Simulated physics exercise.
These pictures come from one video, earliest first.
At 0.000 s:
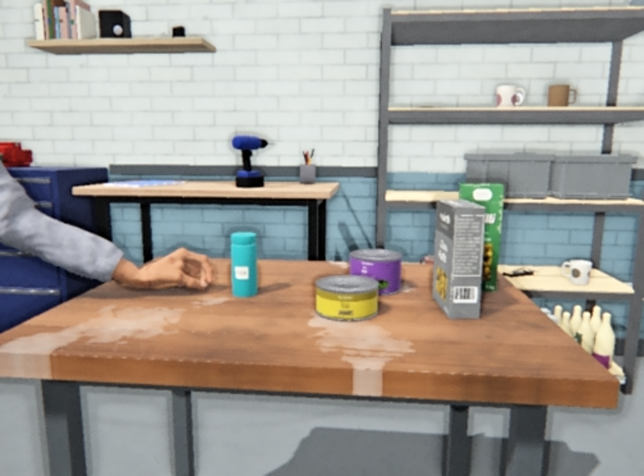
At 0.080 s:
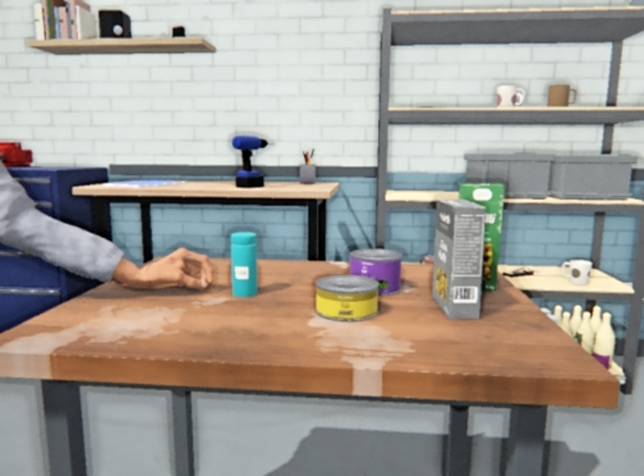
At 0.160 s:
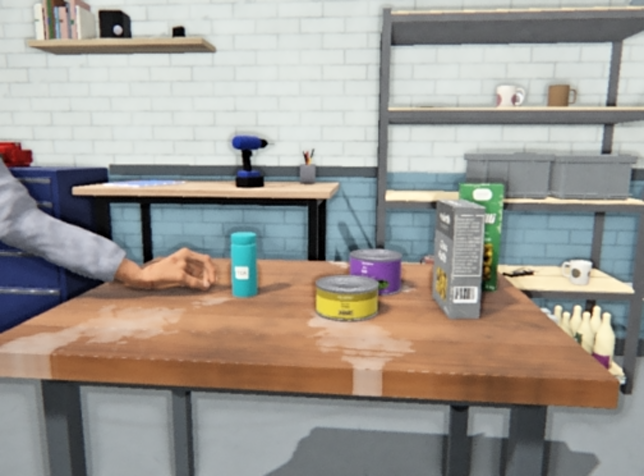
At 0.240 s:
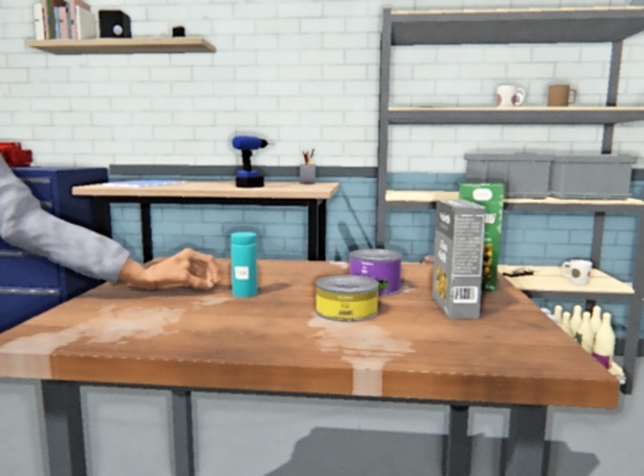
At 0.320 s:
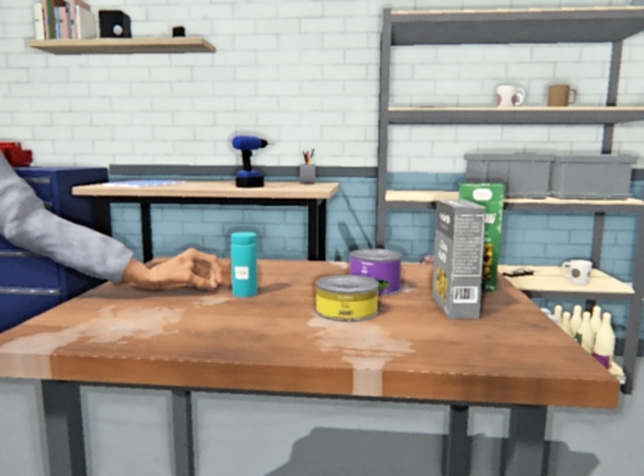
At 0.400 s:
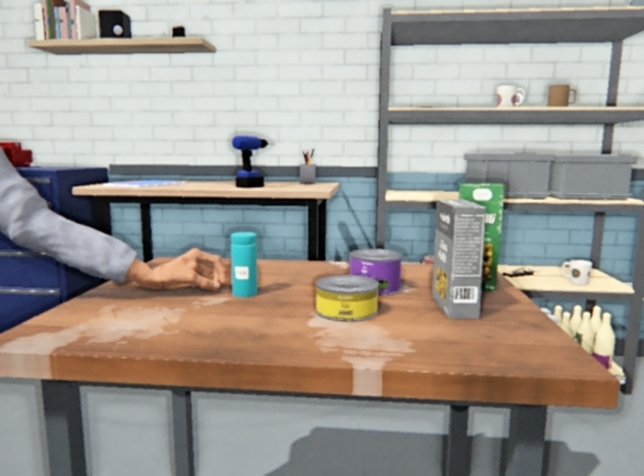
A hand in a grey-blue sleeve moved slightly right toward a turquoise shaker on a wooden table, while the shaker, the yellow and purple cans and the boxes all stayed still.
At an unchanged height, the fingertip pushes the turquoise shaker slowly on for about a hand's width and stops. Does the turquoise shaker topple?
No.
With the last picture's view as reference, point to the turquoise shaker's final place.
It finishes at around (304, 266).
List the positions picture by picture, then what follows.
Turquoise shaker (244, 265), in the first picture.
Turquoise shaker (244, 265), in the second picture.
Turquoise shaker (244, 265), in the third picture.
Turquoise shaker (244, 265), in the fourth picture.
Turquoise shaker (244, 265), in the fifth picture.
Turquoise shaker (244, 265), in the sixth picture.
By 1.00 s, turquoise shaker moved about its own width near (262, 265).
By 1.50 s, turquoise shaker moved well along near (284, 265).
When it is over (2.5 s), moved from the start, turquoise shaker. End places, in pixels of the last picture, turquoise shaker near (304, 266).
